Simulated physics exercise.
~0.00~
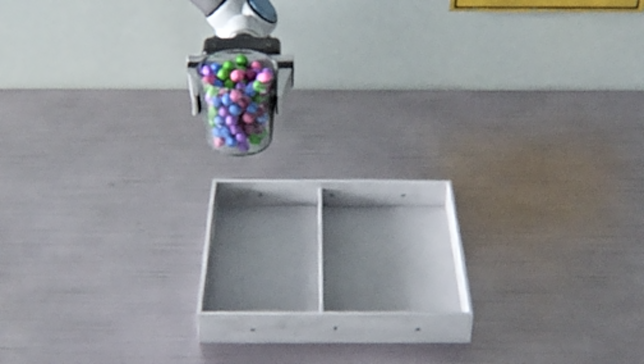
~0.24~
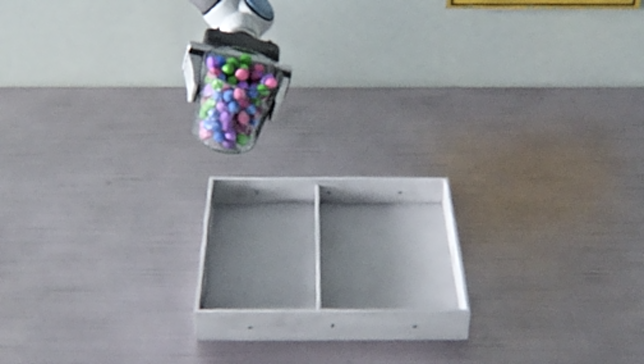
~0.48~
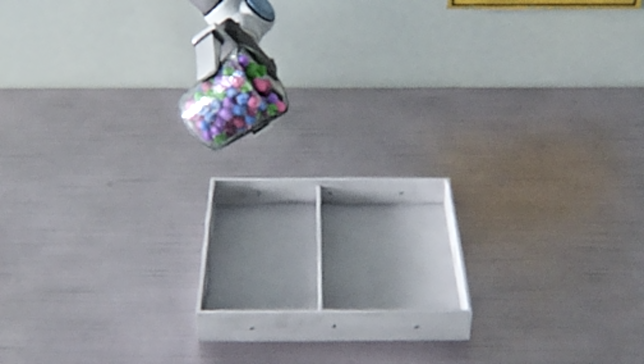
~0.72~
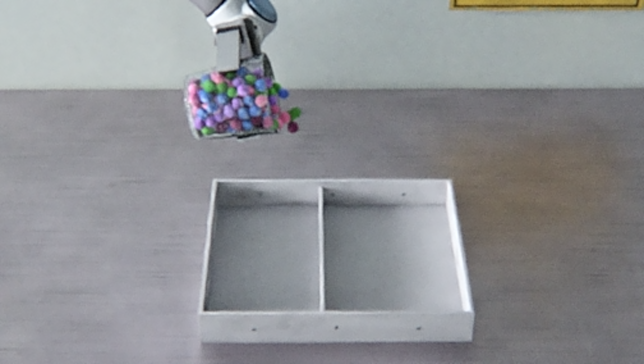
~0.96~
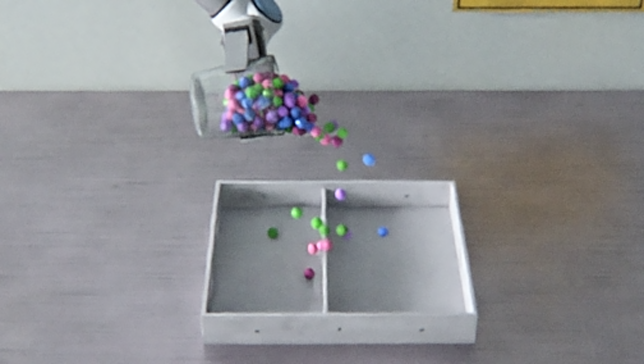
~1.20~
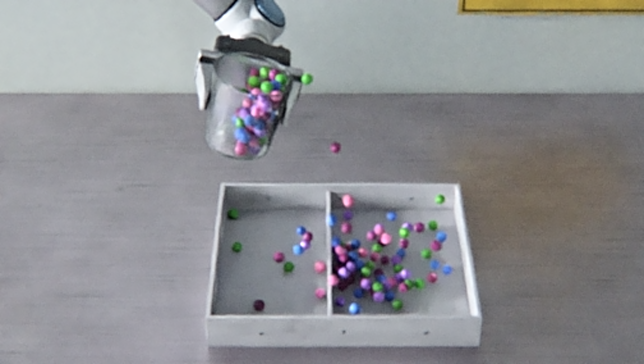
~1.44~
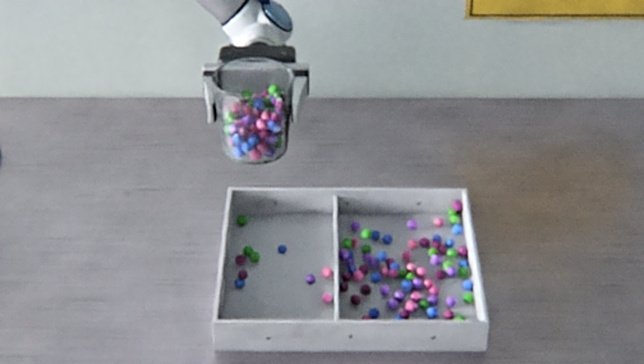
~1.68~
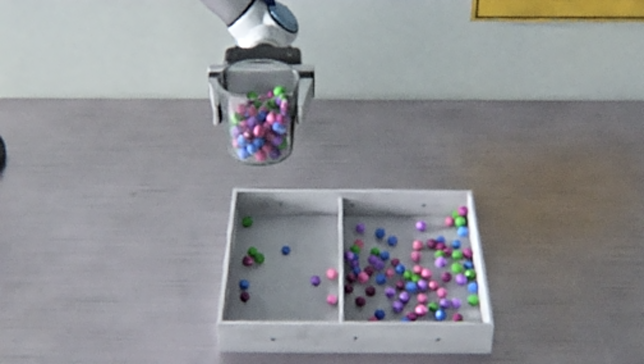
Above a grey tabletop, a robot arm tipping a clear beaker, spilling colourful balls mostly into a tray's right compartment, then righting it half-full.
